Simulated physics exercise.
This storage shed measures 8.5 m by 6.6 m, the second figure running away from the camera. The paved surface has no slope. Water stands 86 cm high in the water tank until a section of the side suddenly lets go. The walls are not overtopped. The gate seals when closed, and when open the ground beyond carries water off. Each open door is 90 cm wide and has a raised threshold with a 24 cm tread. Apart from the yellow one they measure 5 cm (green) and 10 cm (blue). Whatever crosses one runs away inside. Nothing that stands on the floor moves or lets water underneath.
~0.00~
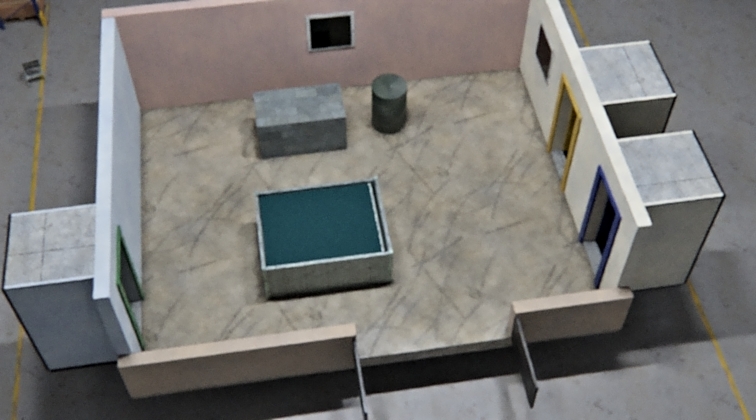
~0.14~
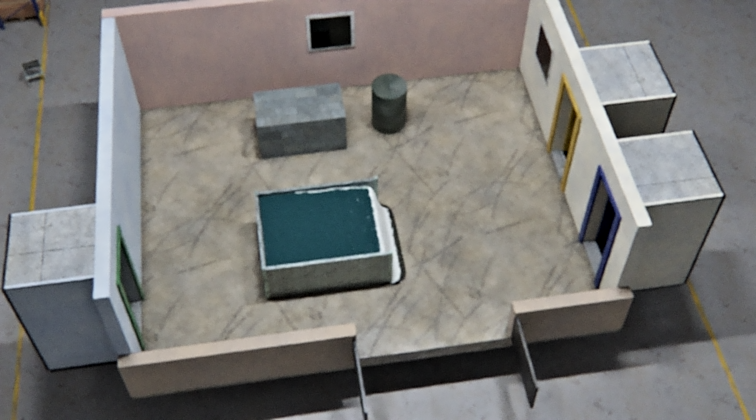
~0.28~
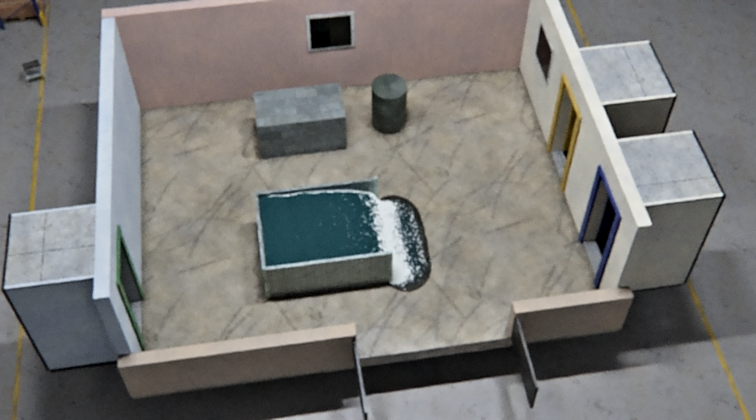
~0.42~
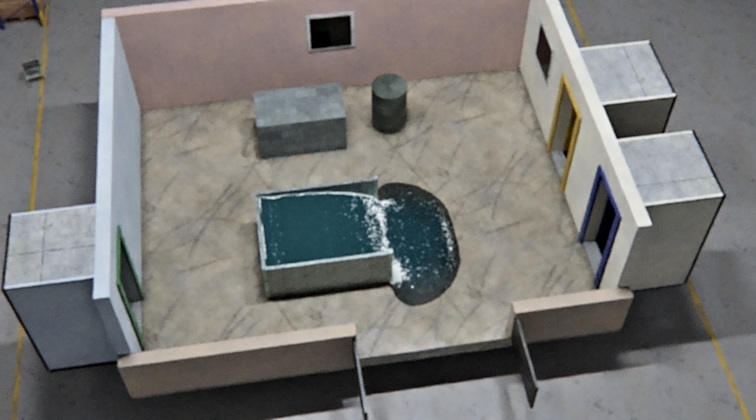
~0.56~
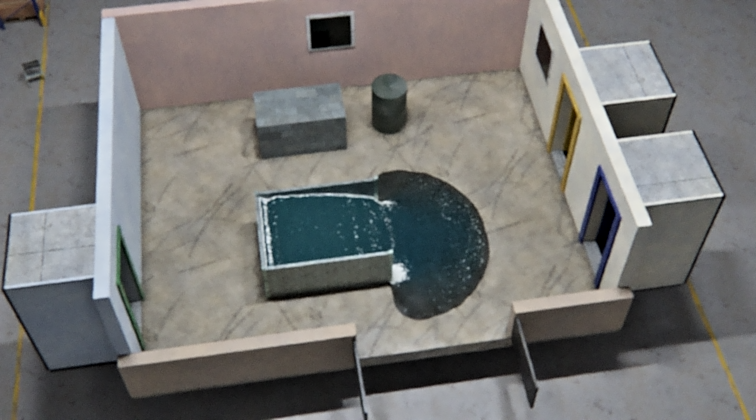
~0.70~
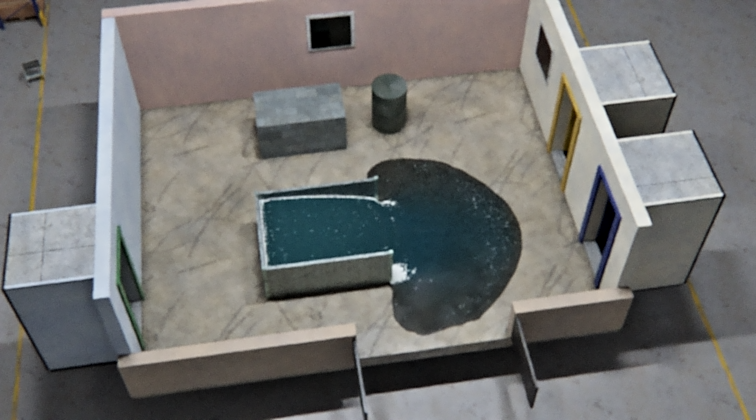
A water tank opens on its right side and dark water spreads across the shed floor.
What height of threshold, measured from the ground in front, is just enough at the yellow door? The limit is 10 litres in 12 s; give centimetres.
About 27 cm.
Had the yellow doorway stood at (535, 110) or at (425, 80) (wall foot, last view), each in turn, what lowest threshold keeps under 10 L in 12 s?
About 15 and 11.0 cm.
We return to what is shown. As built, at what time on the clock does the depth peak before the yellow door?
Around 2.2 s.
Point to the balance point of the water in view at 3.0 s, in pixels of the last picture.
Near (472, 219).
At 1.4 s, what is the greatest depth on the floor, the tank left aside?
Roughly 36 cm.
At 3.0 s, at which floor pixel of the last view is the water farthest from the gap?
Near (520, 71).
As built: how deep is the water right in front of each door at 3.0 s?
Depths in cm: Green 0, blue 30, yellow 24.
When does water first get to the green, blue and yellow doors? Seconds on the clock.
Green 11.5 s, blue 1.1 s, yellow 1.1 s.
After 1.4 s water covers 35 % of the floor, deepest (36 cm) near (573, 221); 19 cm at the yellow door, 8 litres in over its 10 cm threshold.
After 3.0 s water covers 40 % of the floor, deepest (36 cm) near (520, 71); 24 cm at the yellow door, 159 litres in over its 10 cm threshold.
After 12.0 s water covers 90 % of the floor, deepest (9 cm) near (150, 118); 6 cm at the yellow door, 221 litres in over its 10 cm threshold.
At the yellow door as built, the water arrived by 1.2 s and peaked near 30 cm at 2.2 s.
Run again over the same 12 s with other heights there, 32 litres in over 23 cm, 1 litre over 31.5 cm. The limit of 10 litres is kept from about 27 cm up.
